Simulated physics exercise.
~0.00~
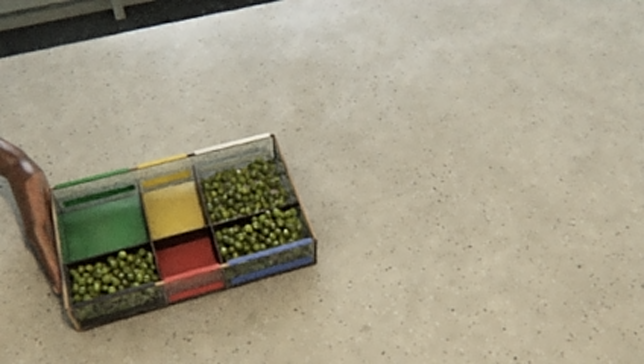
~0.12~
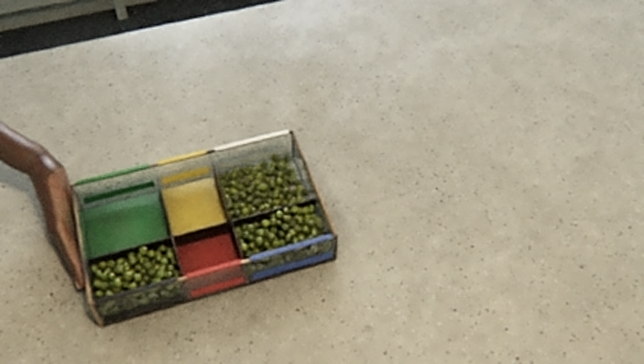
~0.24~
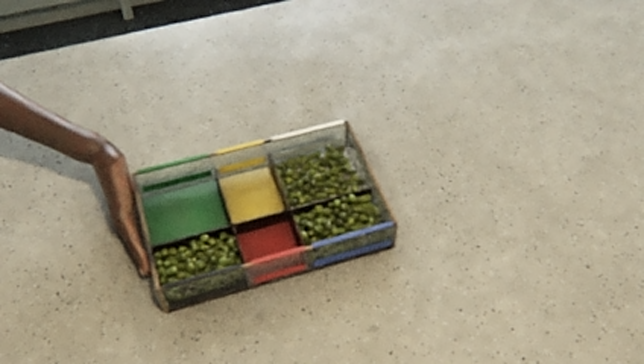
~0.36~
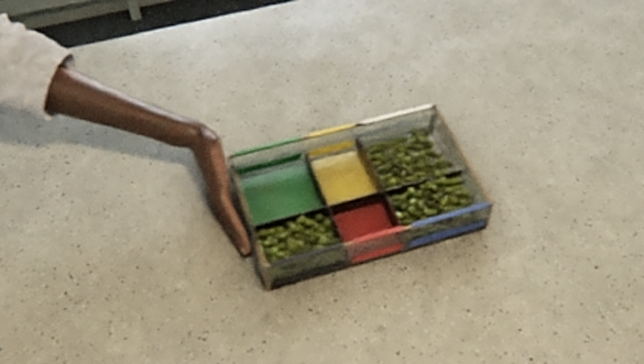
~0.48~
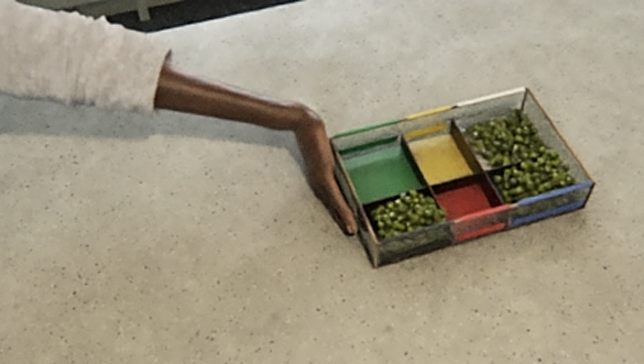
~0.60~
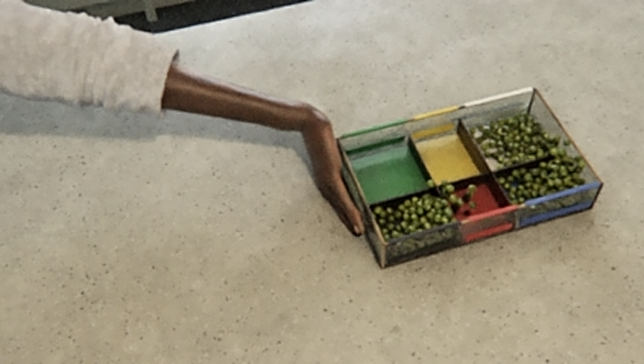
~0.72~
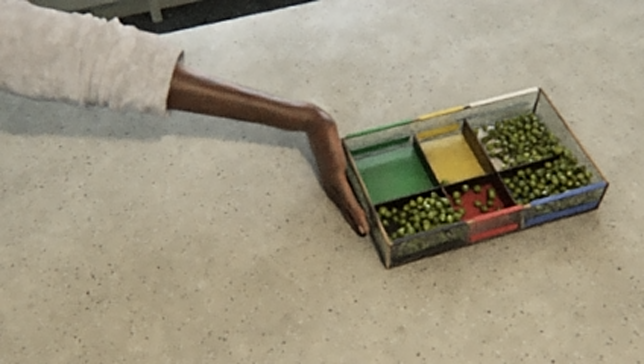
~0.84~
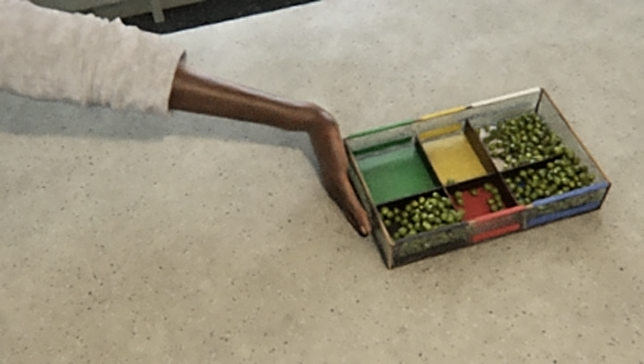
On a speckled pale countertop, a hand pushes a divided tray of green olives right until it stops, some spilling into the red compartment.
